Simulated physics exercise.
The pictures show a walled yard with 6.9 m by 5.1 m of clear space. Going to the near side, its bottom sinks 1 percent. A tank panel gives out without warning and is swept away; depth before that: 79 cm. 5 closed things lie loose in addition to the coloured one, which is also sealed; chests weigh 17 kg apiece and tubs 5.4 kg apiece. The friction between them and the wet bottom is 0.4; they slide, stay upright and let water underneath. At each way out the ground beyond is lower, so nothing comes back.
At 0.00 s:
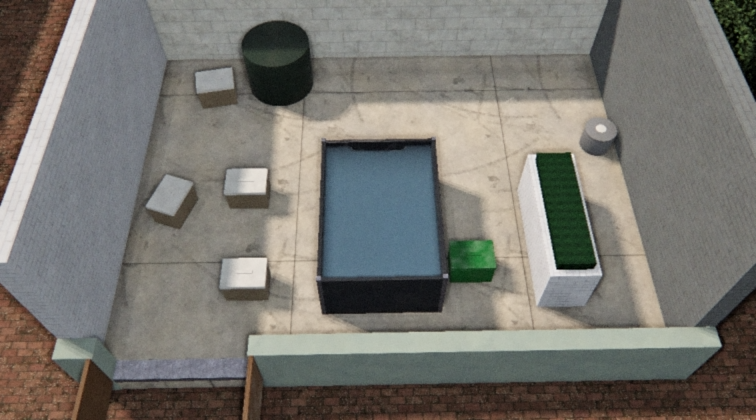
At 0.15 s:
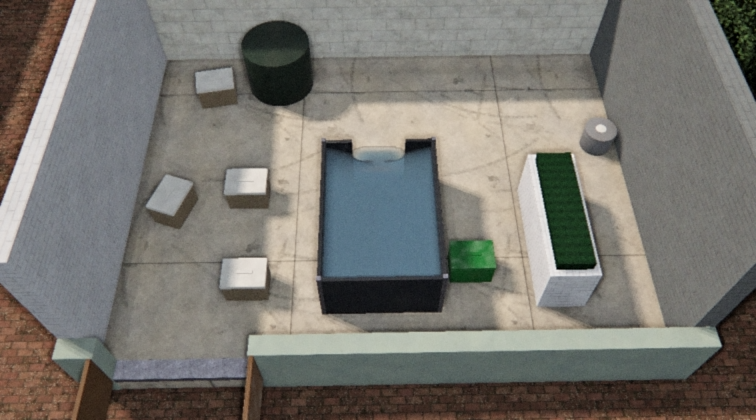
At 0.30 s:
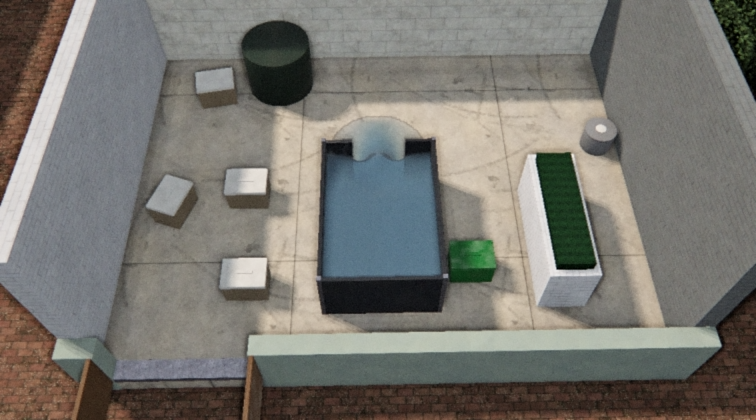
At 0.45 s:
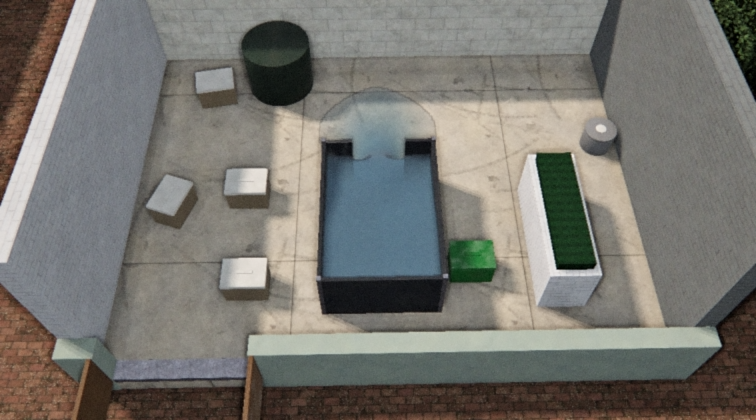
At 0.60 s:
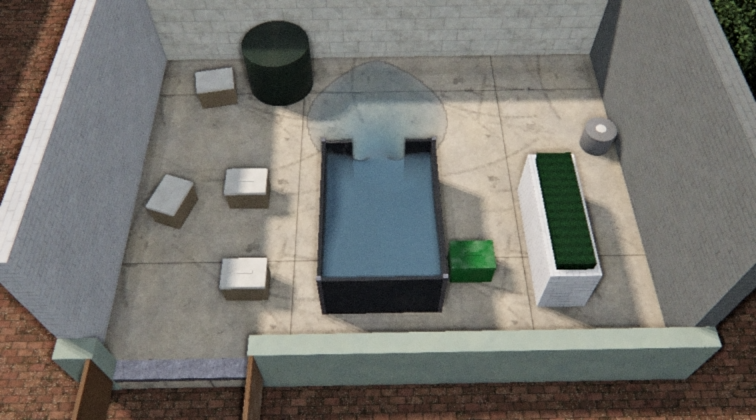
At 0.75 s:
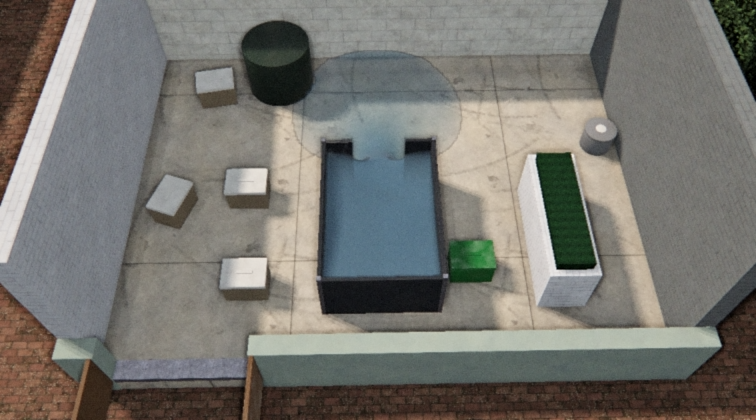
A big dark tank of water in a walled yard opened at its far end, and water poured out and spread in a widening pool toward the back wall, while the boxes stayed still.
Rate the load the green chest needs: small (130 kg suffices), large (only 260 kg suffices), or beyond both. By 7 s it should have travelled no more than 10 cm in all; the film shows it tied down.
Small.
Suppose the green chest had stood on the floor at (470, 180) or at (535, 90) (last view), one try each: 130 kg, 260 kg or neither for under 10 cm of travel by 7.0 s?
At the first place the small mass does it, and at the second the small mass does it.
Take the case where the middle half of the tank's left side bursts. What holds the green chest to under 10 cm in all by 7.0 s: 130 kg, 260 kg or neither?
Then I'd expect the light mass to do.
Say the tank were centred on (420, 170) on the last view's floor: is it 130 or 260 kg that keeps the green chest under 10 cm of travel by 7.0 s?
Then the answer is that either mass works.
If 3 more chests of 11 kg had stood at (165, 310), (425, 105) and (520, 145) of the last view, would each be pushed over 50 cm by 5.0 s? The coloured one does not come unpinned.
In that order: Less, more, less.
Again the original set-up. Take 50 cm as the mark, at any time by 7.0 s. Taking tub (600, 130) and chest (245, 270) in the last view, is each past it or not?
The first is over the limit, the second within the limit.
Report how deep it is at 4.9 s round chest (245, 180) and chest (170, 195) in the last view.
Around 2 cm and 5 cm.
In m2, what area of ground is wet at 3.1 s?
Flooded: Near 17 m2.
After 1.4 s the green chest would be 0 cm from its start with 130 kg and 0 cm from its start with 260 kg; 0 cm of water round it then.
After 3.1 s the green chest would be 0 cm from its start with 130 kg and 0 cm from its start with 260 kg; 0 cm of water round it then.
After 4.9 s the green chest would be 0 cm from its start with 130 kg and 0 cm from its start with 260 kg; 0 cm of water round it then.
After 7.0 s the green chest would be 0 cm from its start with 130 kg and 0 cm from its start with 260 kg; 6 cm of water round it then.
